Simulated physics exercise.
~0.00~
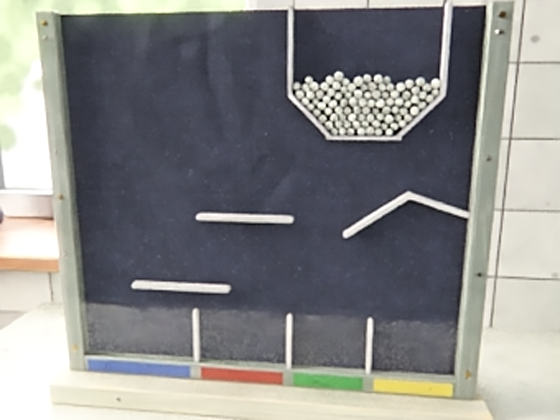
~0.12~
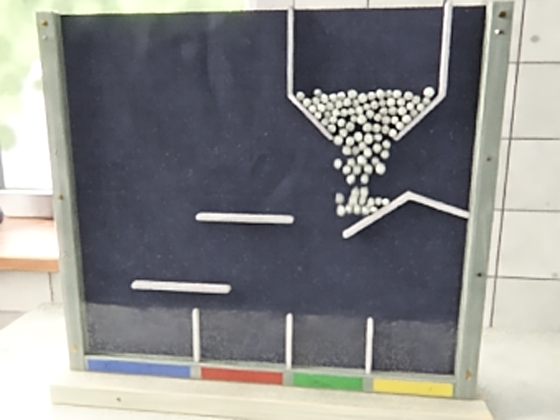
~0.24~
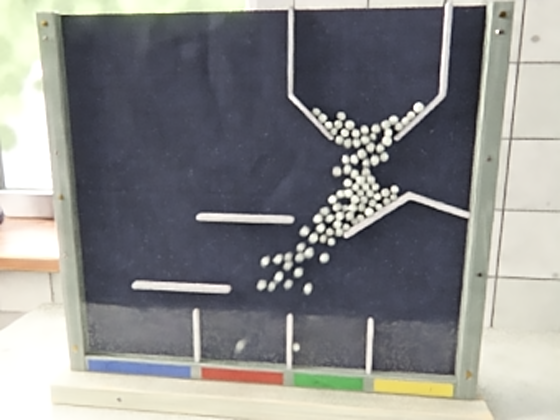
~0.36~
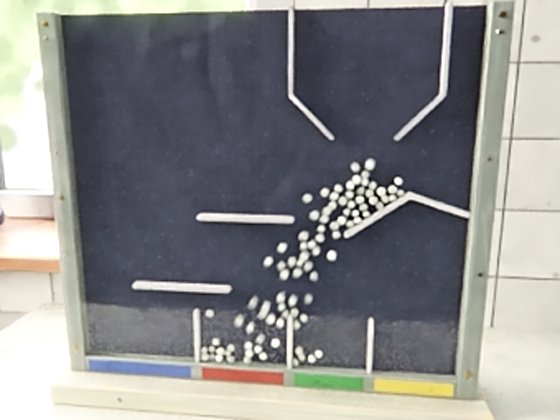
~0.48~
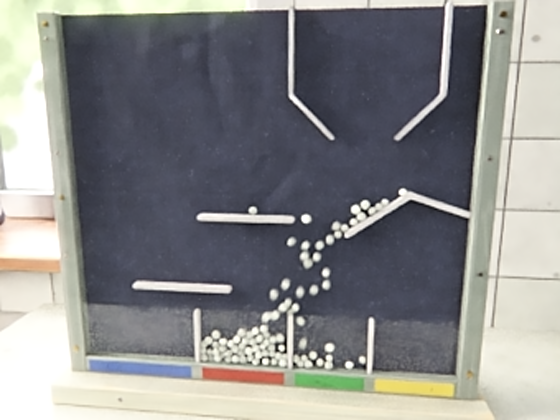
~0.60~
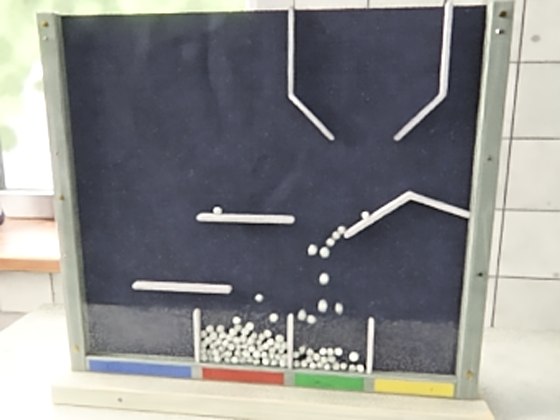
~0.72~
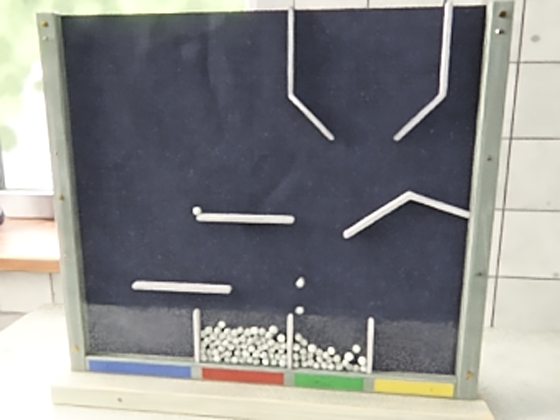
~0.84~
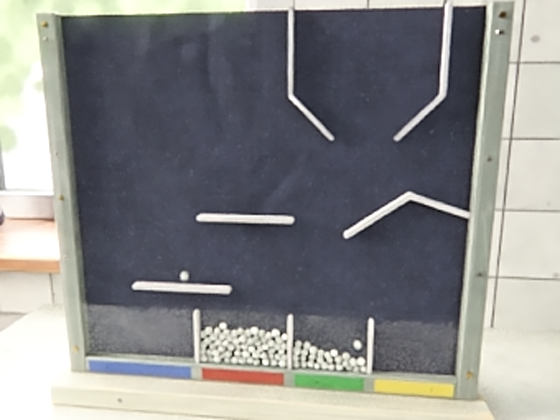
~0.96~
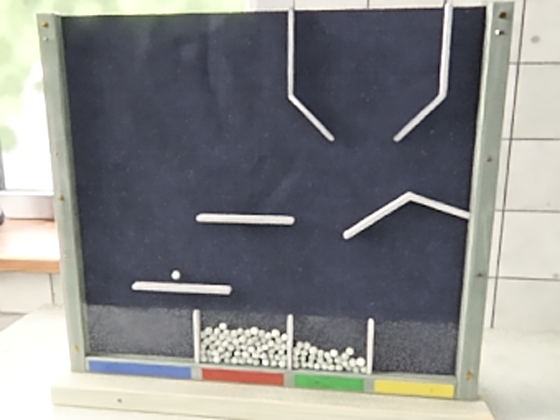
On a pale counter beside a window and a white tiled wall, an upright display case with a dark back is seen from the front. A hopper of small whitish balls sits at upper right, above pale ledges and four bins marked blue, red, green and yellow. The hopper's bottom opens and the balls pour onto the bent ledge, then stream down to the left. They pile into the red and green bins, while one rolls left along the middle ledge and drops to the lower one. Finally red holds most, green fewer, blue and yellow none, and one ball remains on the lower-left ledge.
